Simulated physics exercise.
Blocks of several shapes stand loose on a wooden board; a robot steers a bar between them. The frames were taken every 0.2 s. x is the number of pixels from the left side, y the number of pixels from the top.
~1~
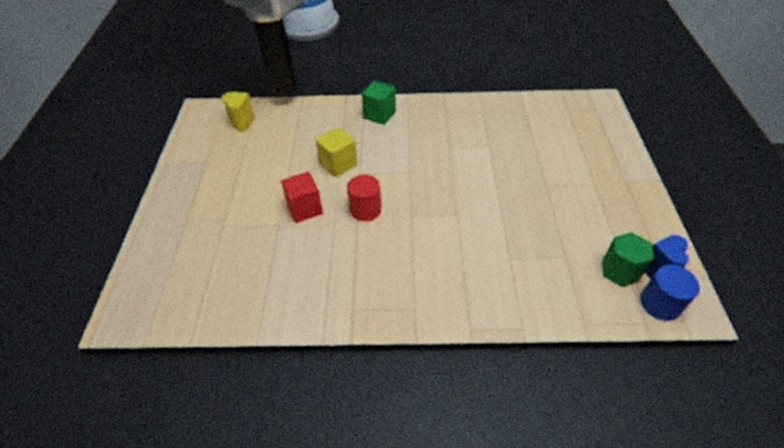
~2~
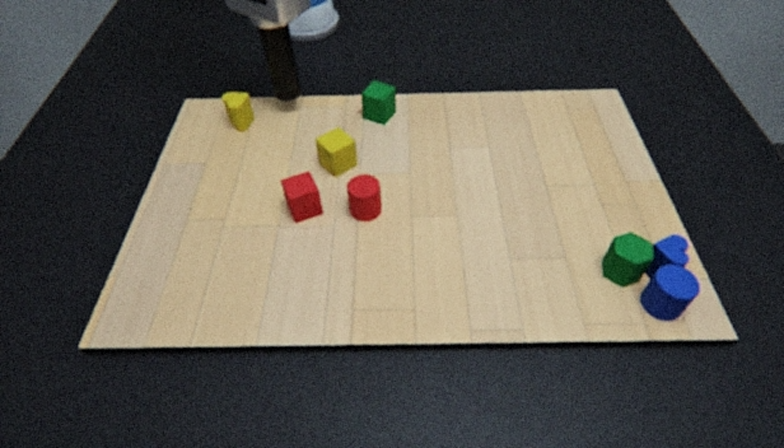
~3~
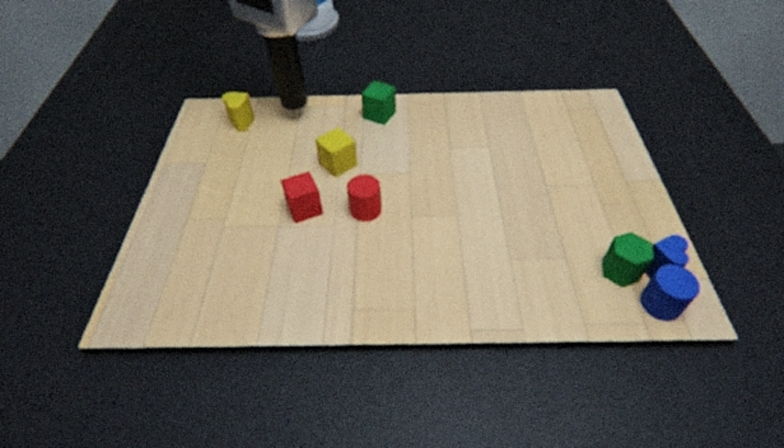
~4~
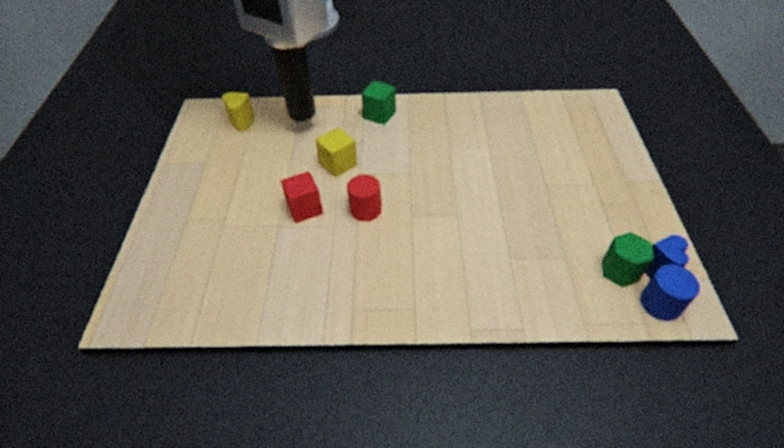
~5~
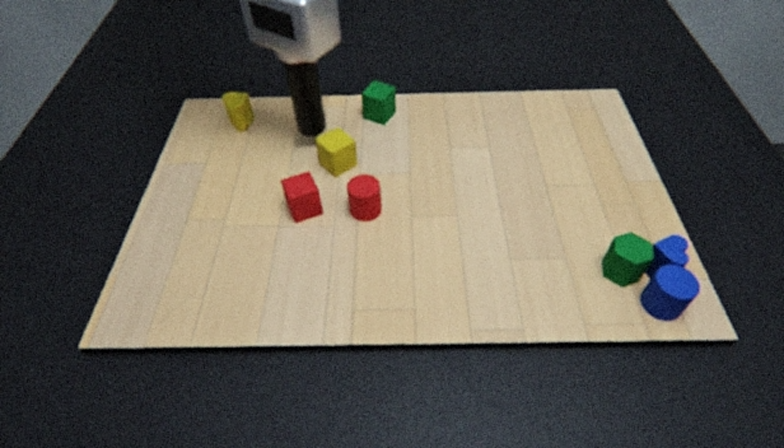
In the video, colored blocks rest on a wooden board while a robot moves a dark bar from the back edge toward the viewer and slightly right, bringing it close to the yellow four-sided block; the blocks stay still.
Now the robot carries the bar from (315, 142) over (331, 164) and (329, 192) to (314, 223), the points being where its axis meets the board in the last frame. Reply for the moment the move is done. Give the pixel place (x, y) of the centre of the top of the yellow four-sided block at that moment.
About (359, 162).
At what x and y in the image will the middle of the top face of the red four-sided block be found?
It will likely be found at (274, 202).
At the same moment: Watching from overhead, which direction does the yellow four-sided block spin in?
It spins anti-clockwise.
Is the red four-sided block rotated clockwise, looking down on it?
I believe so.
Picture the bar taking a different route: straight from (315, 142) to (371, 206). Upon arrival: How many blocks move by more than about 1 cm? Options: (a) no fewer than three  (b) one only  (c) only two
Letter c.
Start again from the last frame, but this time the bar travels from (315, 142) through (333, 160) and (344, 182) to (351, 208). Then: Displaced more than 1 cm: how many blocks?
Counting only shifts above 1 cm, I get two blocks.
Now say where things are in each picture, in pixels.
In the first frame, lower end of the bar (284, 88), tops of blocks, red four-sided block (299, 184), yellow four-sided block (335, 139), red circular block (363, 185).
In the second frame, bar (288, 94), blocks as before.
In the third frame, bar (294, 103), blocks as before.
In the fourth frame, bar (302, 114), blocks as before.
In the fifth frame, bar (312, 128), red four-sided block (299, 184), yellow four-sided block (335, 139), red circular block (363, 185).
What follows on the original path. One third of the way, bar (329, 151); yellow four-sided block (349, 152), turned 15° anticlockwise.
Two thirds of the way, bar (326, 179); yellow four-sided block (359, 162), turned 40° anticlockwise.
At the end, bar (310, 209); red four-sided block (274, 202), turned 30° clockwise; yellow four-sided block (359, 162), turned 40° anticlockwise; red circular block not moved.
